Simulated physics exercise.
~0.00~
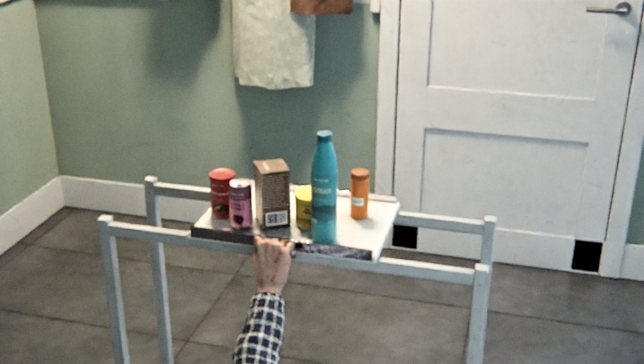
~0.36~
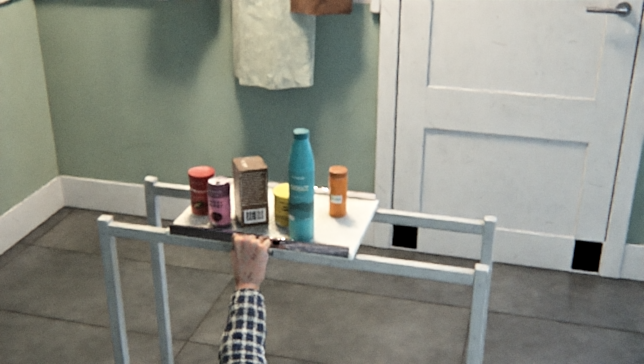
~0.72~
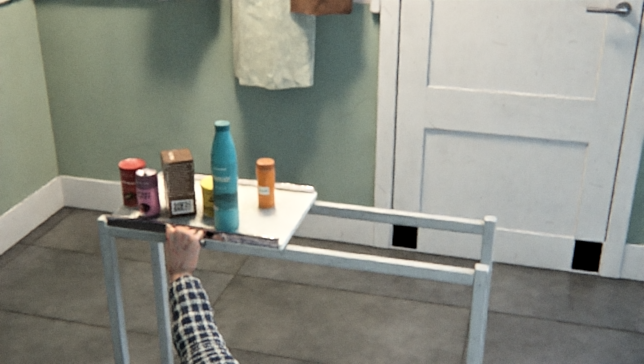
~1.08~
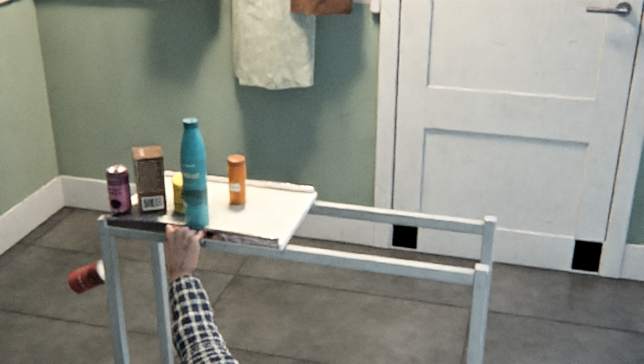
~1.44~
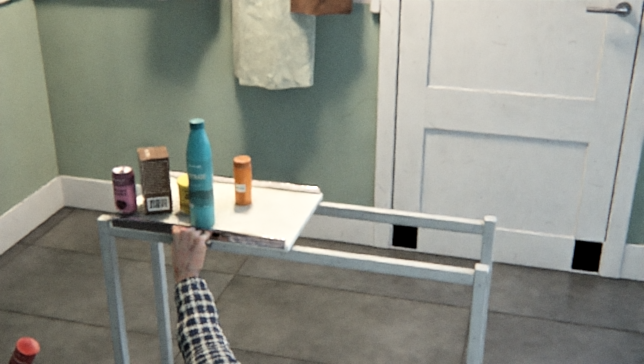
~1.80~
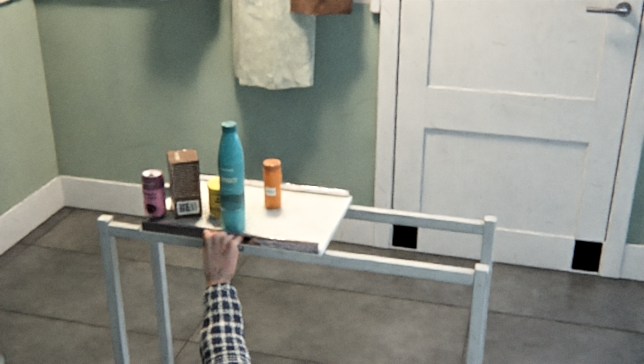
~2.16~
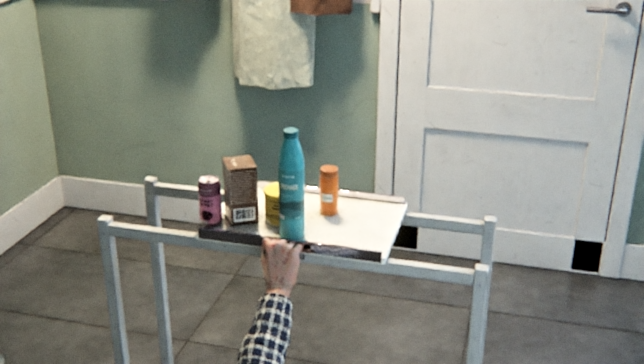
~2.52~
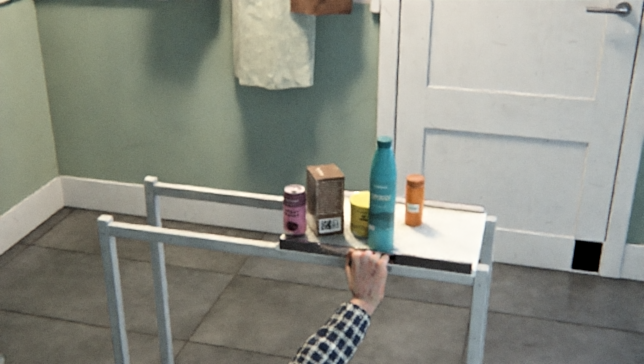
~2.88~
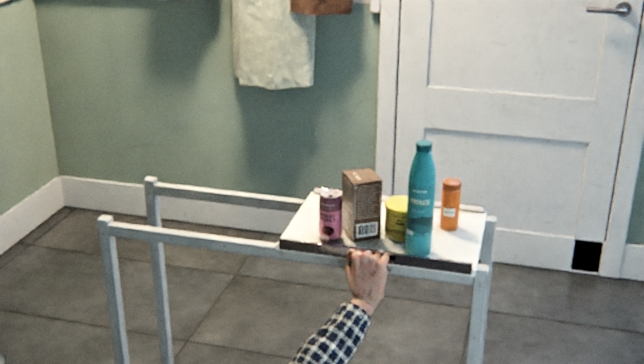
A red tin toppled off the left end of a white tray and dropped to the floor as a hand slid the tray left along metal rails, then right to the far end, with the bottle, carton and other containers still on it.
